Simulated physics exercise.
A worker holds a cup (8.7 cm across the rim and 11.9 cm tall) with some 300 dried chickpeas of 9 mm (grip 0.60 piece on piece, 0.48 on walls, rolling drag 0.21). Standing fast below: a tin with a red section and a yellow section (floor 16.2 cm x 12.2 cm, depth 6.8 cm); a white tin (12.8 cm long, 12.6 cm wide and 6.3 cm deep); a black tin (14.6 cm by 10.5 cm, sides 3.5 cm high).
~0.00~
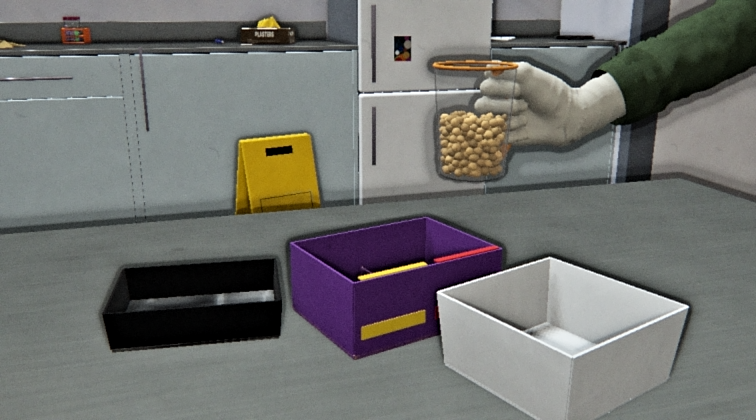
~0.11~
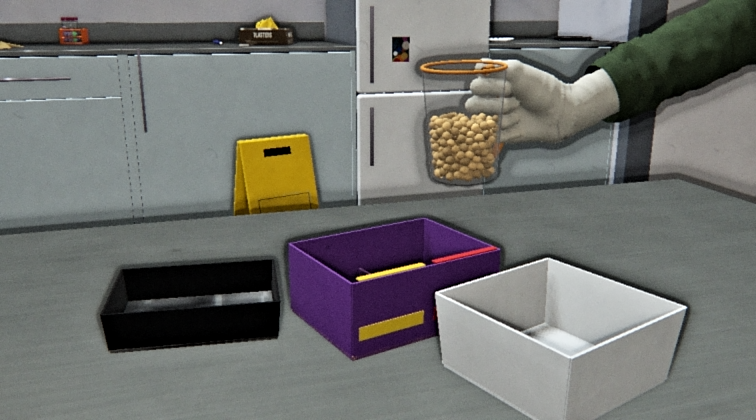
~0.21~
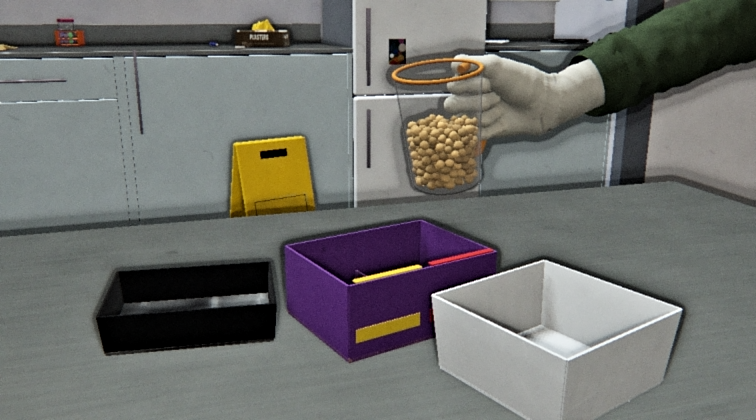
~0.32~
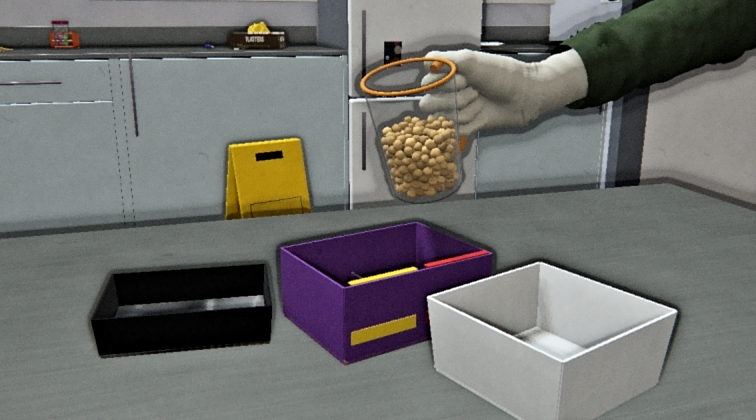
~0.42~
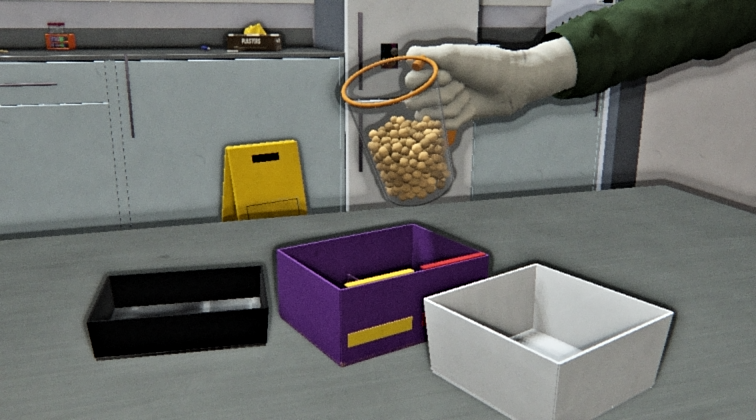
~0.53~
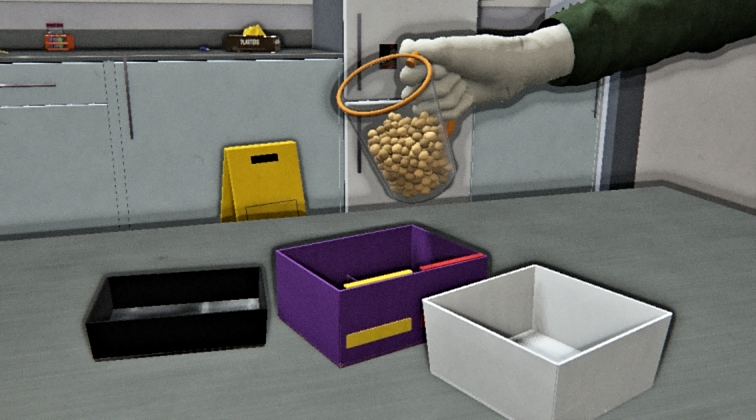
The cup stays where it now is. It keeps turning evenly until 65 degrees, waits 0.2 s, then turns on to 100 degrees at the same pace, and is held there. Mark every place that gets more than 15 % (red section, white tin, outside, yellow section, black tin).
Red section below, white tin below, outside below, yellow section above, black tin below.
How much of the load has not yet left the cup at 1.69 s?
Roughly 100 per cent.
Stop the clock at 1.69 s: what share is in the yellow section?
Some 0 per cent.
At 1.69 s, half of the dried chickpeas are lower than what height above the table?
About 20 cm.
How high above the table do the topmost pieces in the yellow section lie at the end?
Some 2.5 cm.
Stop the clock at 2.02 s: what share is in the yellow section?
Some 5 per cent.
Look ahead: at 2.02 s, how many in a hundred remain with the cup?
Some 90 per cent of the load.
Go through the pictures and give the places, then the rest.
In the first frame, cup at (475, 87); tilt 0 degrees; moved 0.0 cm; lip at (453, 68); top of the load at (490, 117); divided tin at (395, 246); white tin at (560, 299); black tin at (198, 283).
In the second frame, cup at (464, 90); tilt 3 degrees; moved 1.8 cm; lip at (441, 72); top of the load at (446, 118).
In the third frame, cup at (440, 100); tilt 11 degrees; moved 5.9 cm; low side front left; lip at (412, 82); top of the load at (429, 121).
In the fourth frame, cup at (414, 110); tilt 18 degrees; moved 9.9 cm; low side front left; lip at (381, 94); top of the load at (423, 124).
In the fifth frame, cup at (400, 118); tilt 25 degrees; moved 11.7 cm; low side front left; lip at (362, 105); top of the load at (408, 125).
In the sixth frame, cup at (400, 123); tilt 33 degrees; moved 11.7 cm; low side front left; lip at (358, 114); top of the load at (432, 121); divided tin at (381, 253); white tin at (545, 306); black tin at (182, 292). It turns about 70 degrees a second.
Then, at 0.98 s, tilt 64 degrees; cup 100 %; middle of all pieces near (415, 135).
After 1.35 s, tilt 68 degrees; cup 100 %; middle of all pieces near (414, 135).
Then, at 1.69 s, tilt 91 degrees; cup 100 %; middle of all pieces near (413, 122).
After 2.02 s, tilt 100 degrees; cup 90 %, yellow section 5 %, in the air 5 %; middle of all pieces near (400, 141).
By 3.4 s all is still; cup 70 %, yellow section 30 %, outside 0 %, black tin 0 %, red section 0 %, white tin 0 %.
